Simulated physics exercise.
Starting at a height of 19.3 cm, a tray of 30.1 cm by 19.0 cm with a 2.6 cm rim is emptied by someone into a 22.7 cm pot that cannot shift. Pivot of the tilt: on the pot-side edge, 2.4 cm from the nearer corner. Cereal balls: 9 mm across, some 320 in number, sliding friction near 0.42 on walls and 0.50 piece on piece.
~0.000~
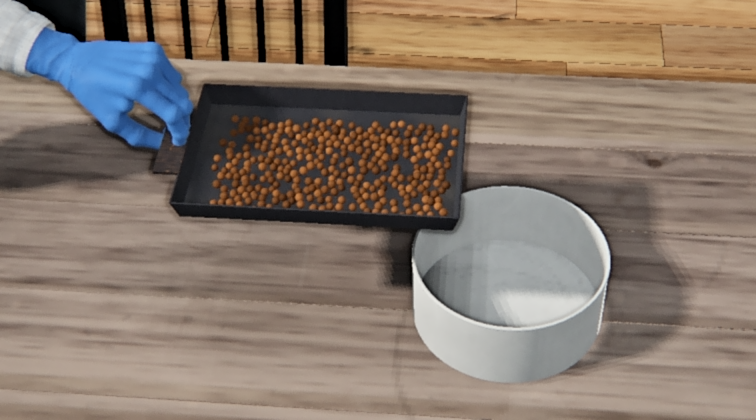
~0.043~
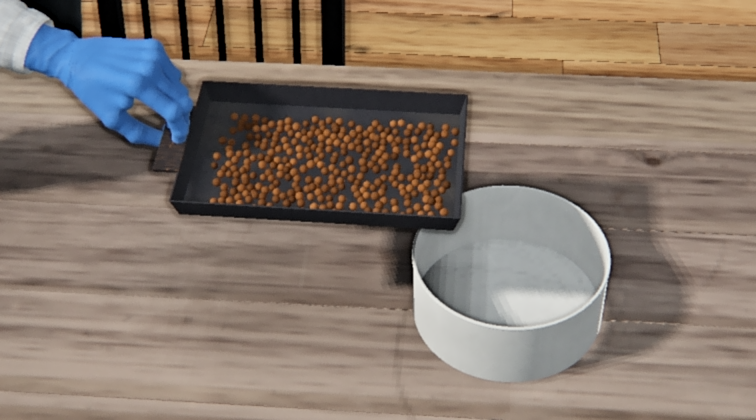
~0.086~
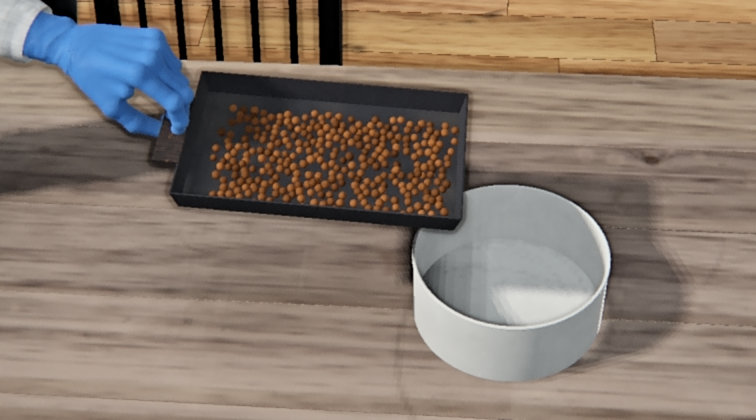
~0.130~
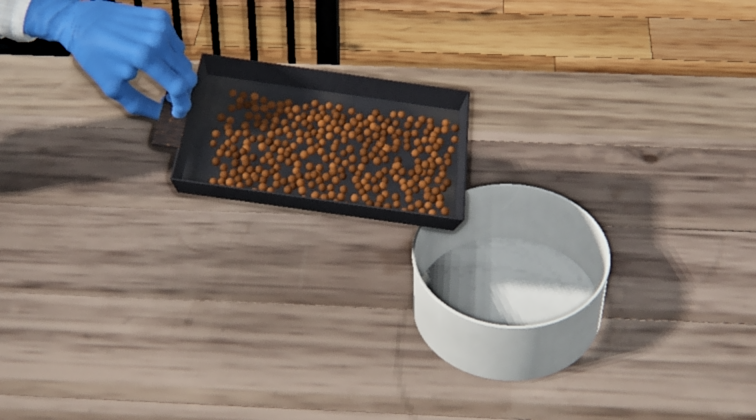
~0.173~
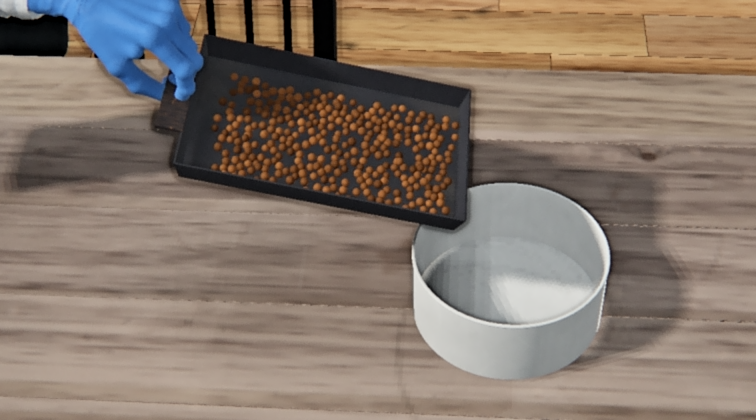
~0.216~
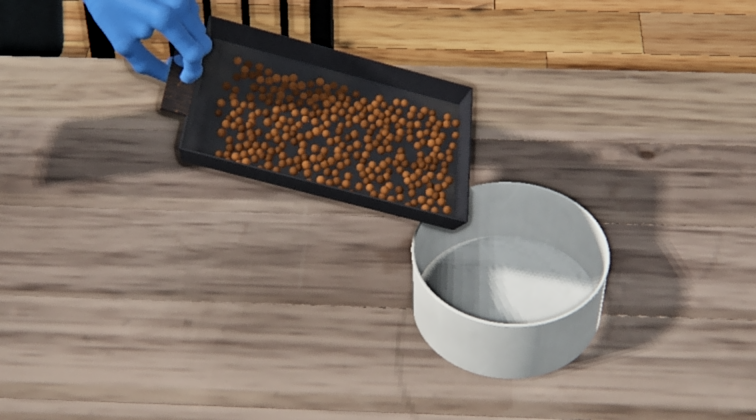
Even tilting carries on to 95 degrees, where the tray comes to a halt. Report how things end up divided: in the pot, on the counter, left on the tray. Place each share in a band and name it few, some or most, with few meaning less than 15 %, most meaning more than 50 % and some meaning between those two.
In the end: Pot most, counter few, tray few.
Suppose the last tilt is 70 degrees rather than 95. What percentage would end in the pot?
That would give about 45 per cent.
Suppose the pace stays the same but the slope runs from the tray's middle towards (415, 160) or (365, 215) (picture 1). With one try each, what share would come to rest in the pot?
That would be close to 75 per cent, then close to 35 per cent.
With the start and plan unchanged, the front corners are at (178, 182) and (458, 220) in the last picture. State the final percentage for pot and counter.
You'd end with pot at 35 and counter at 65.
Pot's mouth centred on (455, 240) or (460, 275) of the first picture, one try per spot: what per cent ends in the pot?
I'd say close to 70 percent for the first spot and 90 percent for the second.
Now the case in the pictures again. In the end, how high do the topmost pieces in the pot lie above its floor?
Some 2.5 cm above the floor.
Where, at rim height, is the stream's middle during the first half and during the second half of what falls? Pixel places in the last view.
Near (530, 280) at first, near (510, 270) afterwards.
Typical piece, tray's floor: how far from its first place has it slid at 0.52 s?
About 6 cm.
After 0.52 s, tilt 56 degrees; the tray holds 100 %, the pot 0 %.
After 0.73 s, tilt 82 degrees; the tray holds 85 %, the pot 0 %.
After 1.05 s, tilt 95 degrees; the tray holds 5 %, the pot 80 %.
In the end, at 1.8 s, pot 100 %, counter 0 %, tray 0 %.
